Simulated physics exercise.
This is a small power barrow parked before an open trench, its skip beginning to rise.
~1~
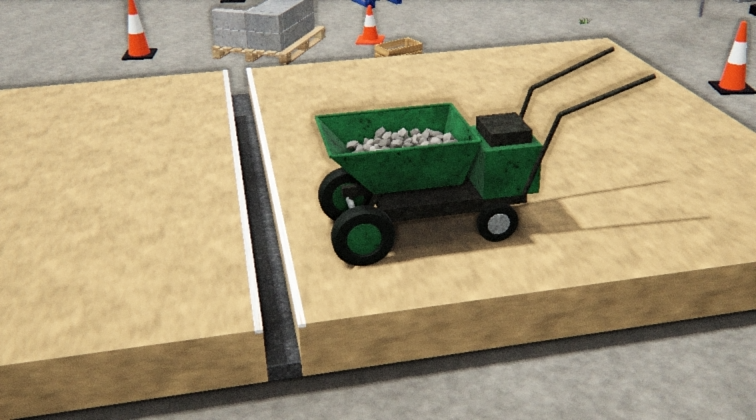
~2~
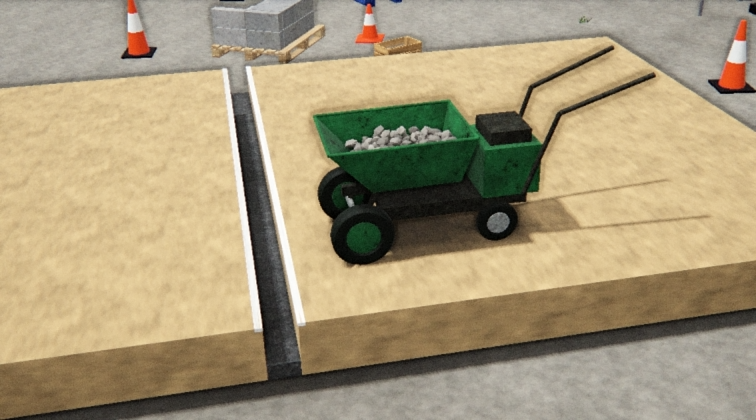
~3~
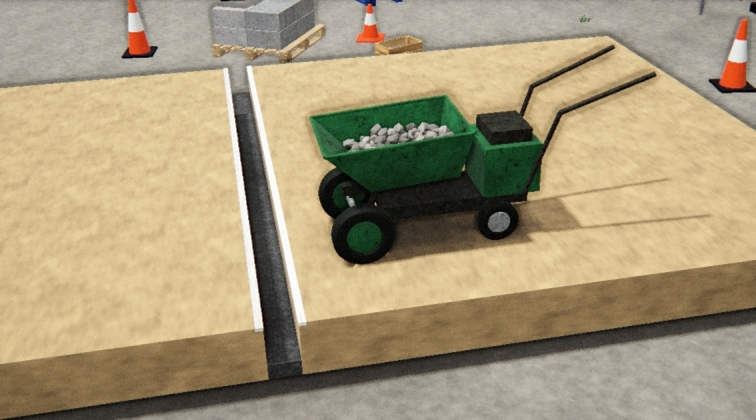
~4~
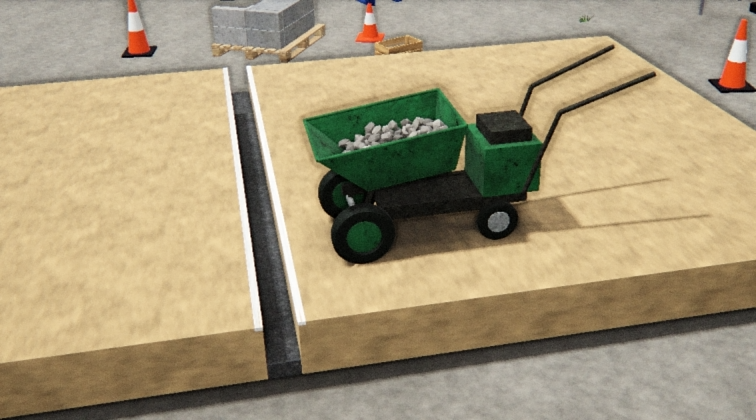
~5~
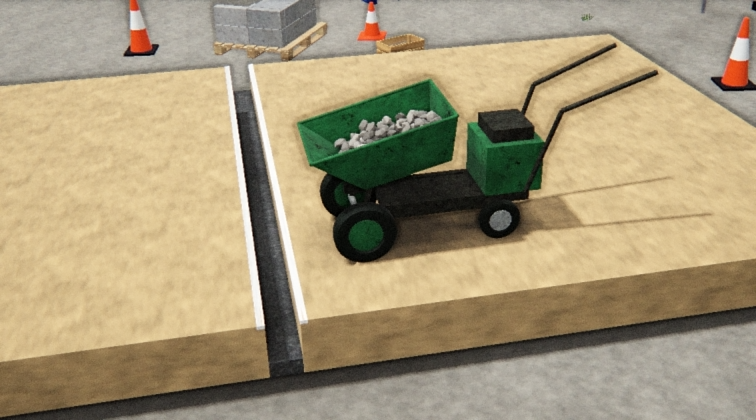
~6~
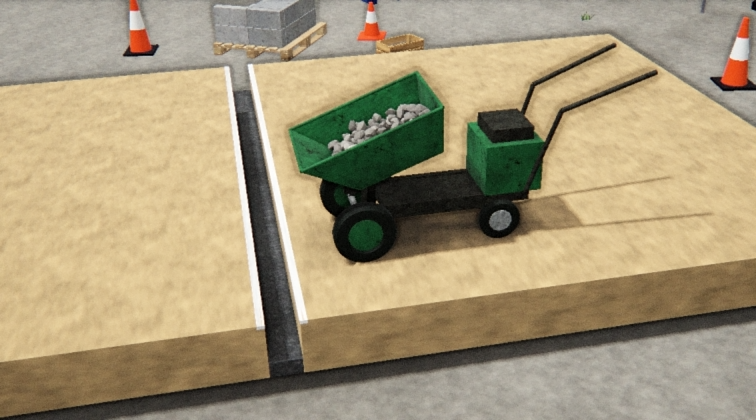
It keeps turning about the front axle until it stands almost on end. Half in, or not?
Between the edges lies only the smaller part of the load.
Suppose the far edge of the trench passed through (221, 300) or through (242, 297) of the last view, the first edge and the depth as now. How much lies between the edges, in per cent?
Near 100 % and 80 %.
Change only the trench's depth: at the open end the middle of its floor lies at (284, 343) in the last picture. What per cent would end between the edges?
Close to 30 per cent.
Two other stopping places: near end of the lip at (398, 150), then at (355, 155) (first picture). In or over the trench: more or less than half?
The first try: The smaller part. The second: Most of it.
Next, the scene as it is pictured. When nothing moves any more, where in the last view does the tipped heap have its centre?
Roughly at (243, 249).
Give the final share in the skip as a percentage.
Near 15 %.
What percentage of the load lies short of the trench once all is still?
Near 0 %.
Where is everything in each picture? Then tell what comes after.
Lip of the skip (331, 157), level; top of the load (408, 147), broken stones; first edge of the trench (296, 293); far edge (255, 299), the trench under half as wide as the skip, and about as deep as wide, in the first picture.
Lip of the skip (329, 156), level; top of the load (422, 149), in the second picture.
Lip of the skip (325, 158), tipped barely; top of the load (420, 145), in the third picture.
Lip of the skip (318, 161), tipped a little; top of the load (413, 134), in the fourth picture.
Lip of the skip (311, 165), tipped a little; top of the load (423, 128), in the fifth picture.
Lip of the skip (302, 172), tipped clearly; top of the load (412, 123); first edge of the trench (297, 290); far edge (257, 295), in the sixth picture.
Just after the last frame, skip tipped steeply; every one in the skip.
A moment on, skip tipped right over; roughly two thirds in the skip; about a tenth in or heaped over the trench; roughly a quarter beyond it; just a few falling.
Further on, skip tipped right over; roughly a quarter in the skip; roughly a third in or heaped over the trench; roughly half beyond it.
When it is over, skip tipped right over; about a tenth in the skip; roughly a third in or heaped over the trench; roughly half beyond it.
